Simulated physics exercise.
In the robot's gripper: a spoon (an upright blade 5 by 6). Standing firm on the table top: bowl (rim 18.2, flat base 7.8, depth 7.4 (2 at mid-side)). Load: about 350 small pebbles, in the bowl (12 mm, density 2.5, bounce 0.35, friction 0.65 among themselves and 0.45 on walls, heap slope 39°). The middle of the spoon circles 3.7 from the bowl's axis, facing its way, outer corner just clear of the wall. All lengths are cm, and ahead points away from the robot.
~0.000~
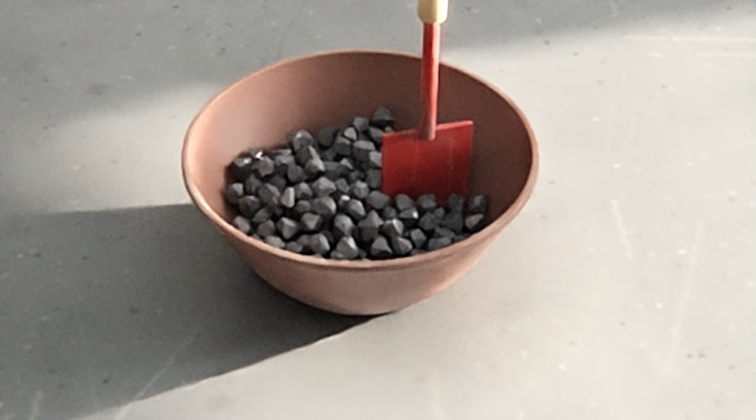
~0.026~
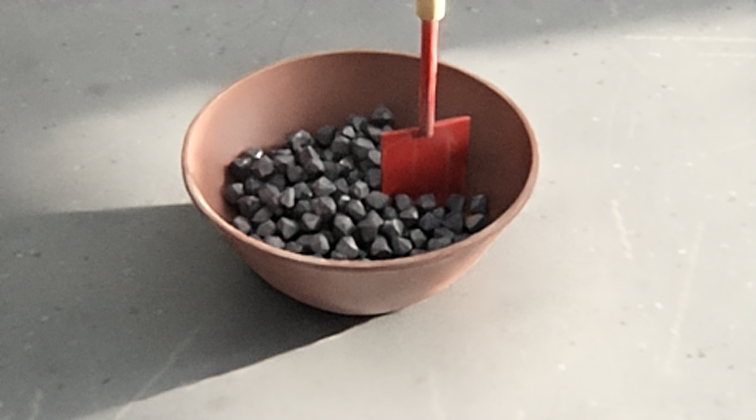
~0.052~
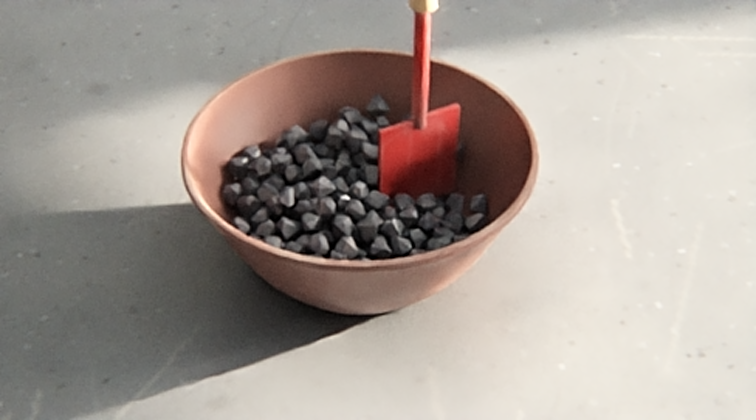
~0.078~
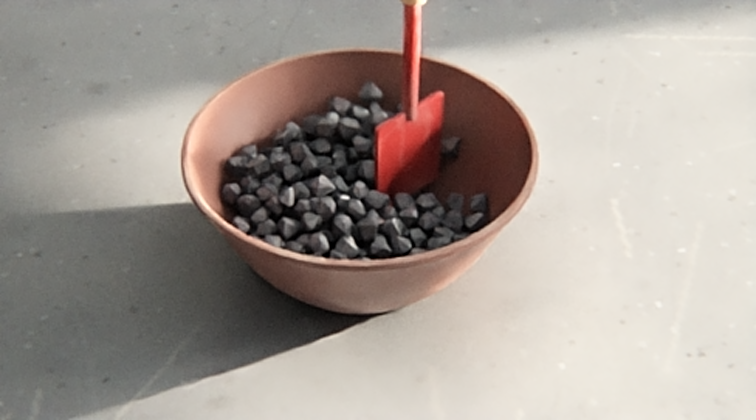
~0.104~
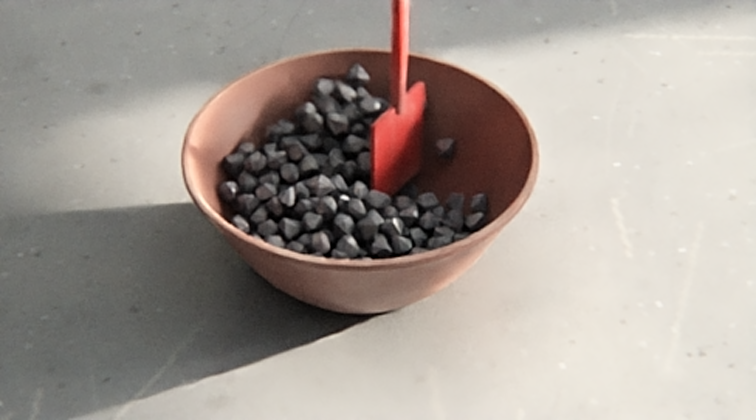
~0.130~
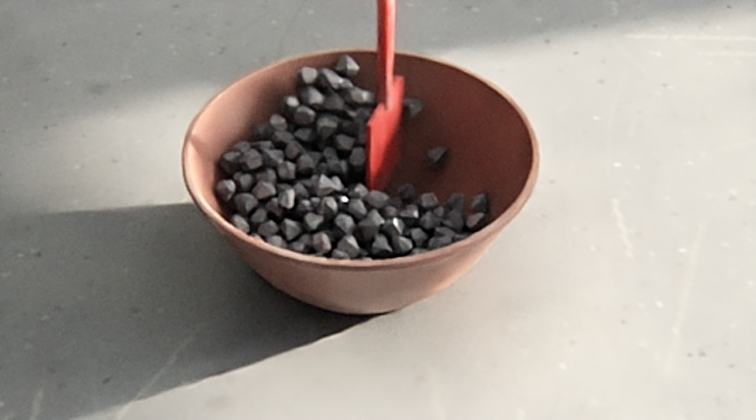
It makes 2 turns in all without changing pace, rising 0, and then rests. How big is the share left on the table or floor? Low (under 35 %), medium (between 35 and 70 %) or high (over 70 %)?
Answer: Low; under 35 % of the small pebbles finish on the table or floor.
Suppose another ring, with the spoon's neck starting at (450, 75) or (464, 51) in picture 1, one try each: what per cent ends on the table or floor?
About 25 and 0 per cent.
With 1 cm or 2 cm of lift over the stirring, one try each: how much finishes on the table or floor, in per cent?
About 20 and 10 per cent.
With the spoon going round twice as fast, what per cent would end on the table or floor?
It would be near 50 per cent.
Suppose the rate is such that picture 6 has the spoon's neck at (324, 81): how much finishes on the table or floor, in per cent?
Some 50 per cent.
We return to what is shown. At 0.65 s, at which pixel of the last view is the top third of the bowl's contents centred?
At about (463, 152).
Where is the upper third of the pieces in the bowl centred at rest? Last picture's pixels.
Around (412, 139).
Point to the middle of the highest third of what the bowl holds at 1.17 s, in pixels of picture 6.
Around (342, 237).
After 0.65 s, 317° round, highest piece 9 above the table; 329 in the bowl, 10 on the table or floor, 8 in flight or on the tool.
After 1.17 s, 219° round, highest piece 9 above the table; 288 in the bowl, 53 on the table or floor, 6 in flight or on the tool.
After 1.63 s, 0° round, highest piece 8 above the table; 267 in the bowl, 79 on the table or floor, 1 in flight or on the tool.
After 2.33 s, 0° round, highest piece 8 above the table; 267 in the bowl, 80 on the table or floor.
In the end, 267 in the bowl, 80 on the table or floor. That is 23 % on the table or floor.
